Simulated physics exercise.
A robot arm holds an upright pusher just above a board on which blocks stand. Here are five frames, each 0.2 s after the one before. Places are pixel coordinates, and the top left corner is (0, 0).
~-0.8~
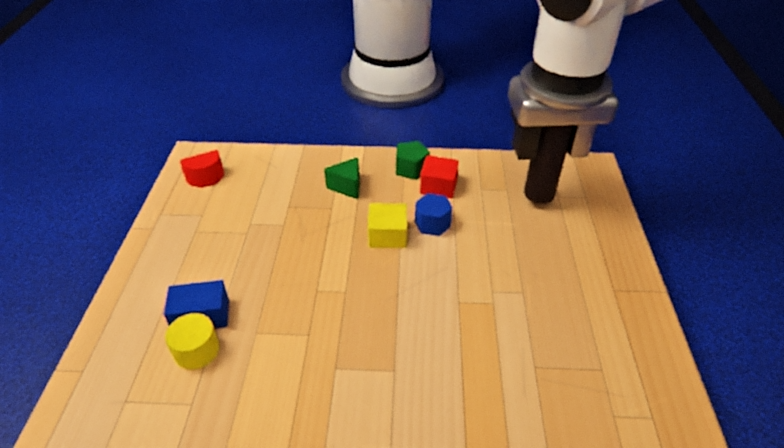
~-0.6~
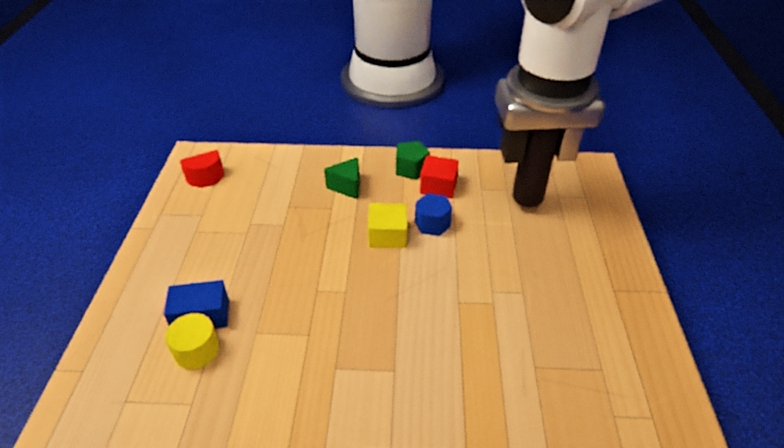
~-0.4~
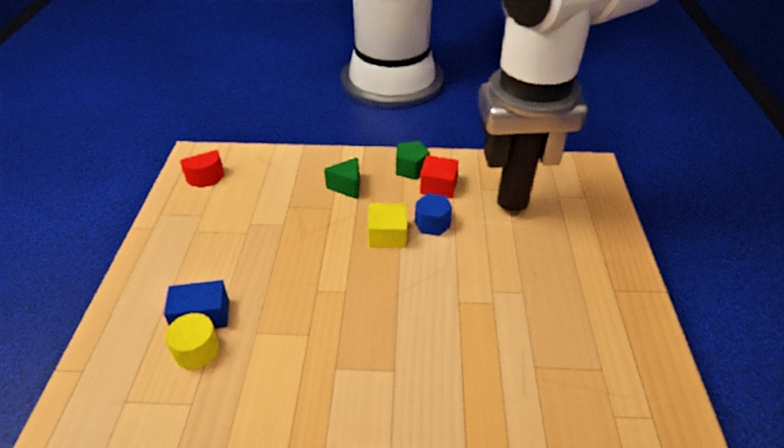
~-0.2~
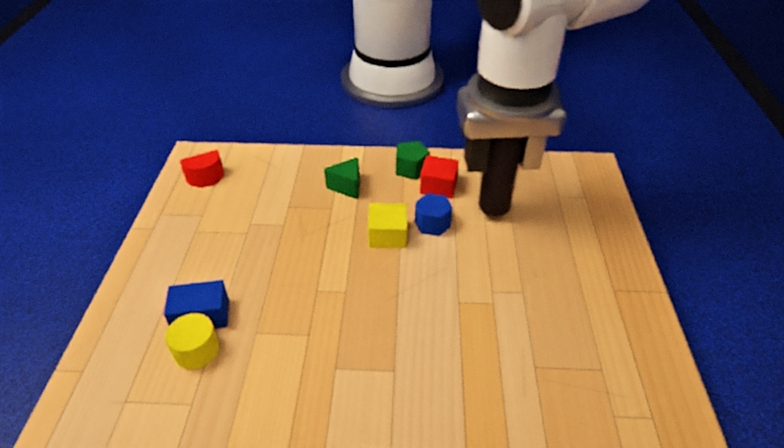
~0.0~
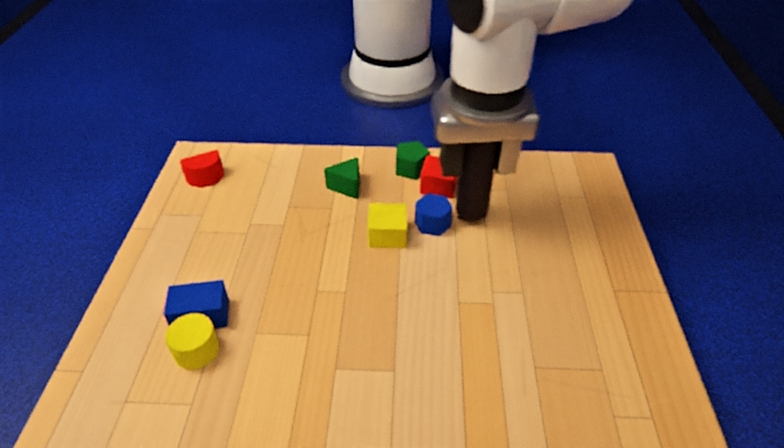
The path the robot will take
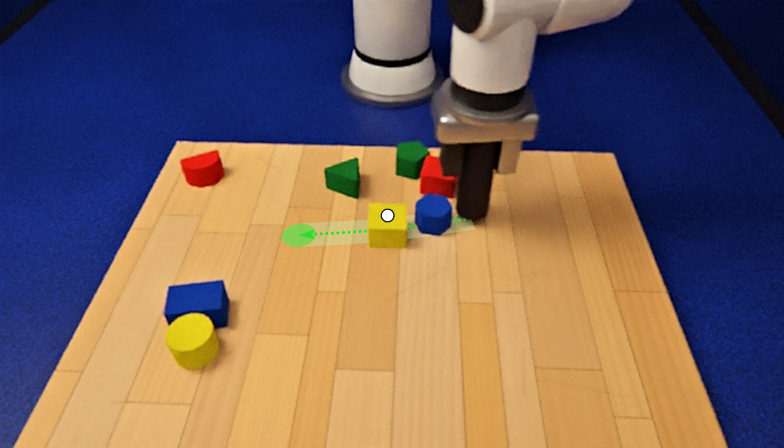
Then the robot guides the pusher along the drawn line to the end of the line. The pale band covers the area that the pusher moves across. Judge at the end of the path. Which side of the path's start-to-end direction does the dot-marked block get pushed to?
It moves left.
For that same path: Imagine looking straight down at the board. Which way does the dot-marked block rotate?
The dot-marked block rotates counterclockwise.
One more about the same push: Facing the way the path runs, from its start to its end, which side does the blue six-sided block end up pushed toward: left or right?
It shifts to the right.
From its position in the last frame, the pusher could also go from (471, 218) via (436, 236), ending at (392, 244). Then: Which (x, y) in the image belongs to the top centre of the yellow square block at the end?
Top centre: (357, 214).
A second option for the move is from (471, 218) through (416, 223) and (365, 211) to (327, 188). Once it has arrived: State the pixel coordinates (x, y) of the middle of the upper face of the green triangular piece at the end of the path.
I expect it at (334, 148).
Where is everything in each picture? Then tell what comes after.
In the first picture, pusher tip at (539, 194); block tops, yellow square block at (388, 215); blue six-sided block at (434, 205); red square block at (440, 167).
In the second picture, pusher at (528, 197); blocks unchanged.
In the third picture, pusher at (513, 201); blocks unchanged.
In the fourth picture, pusher at (494, 206); blocks unchanged.
In the fifth picture, pusher at (472, 210); yellow square block at (388, 215); blue six-sided block at (434, 205); red square block partly hidden.
Path on the board, from (471, 218) by way of (387, 229) to (299, 235); the dot is on the yellow square block.
On the path given first. One third of the way, pusher at (414, 218); yellow square block at (348, 223), turned 45° anticlockwise; blue six-sided block at (380, 208), turned 20° clockwise.
Two thirds of the way, pusher at (356, 223); yellow square block at (305, 235), turned 70° anticlockwise; blue six-sided block at (322, 211).
At the end, pusher at (298, 227); yellow square block at (293, 242), turned 85° anticlockwise; blue six-sided block at (266, 207), turned 45° clockwise; red square block in place.
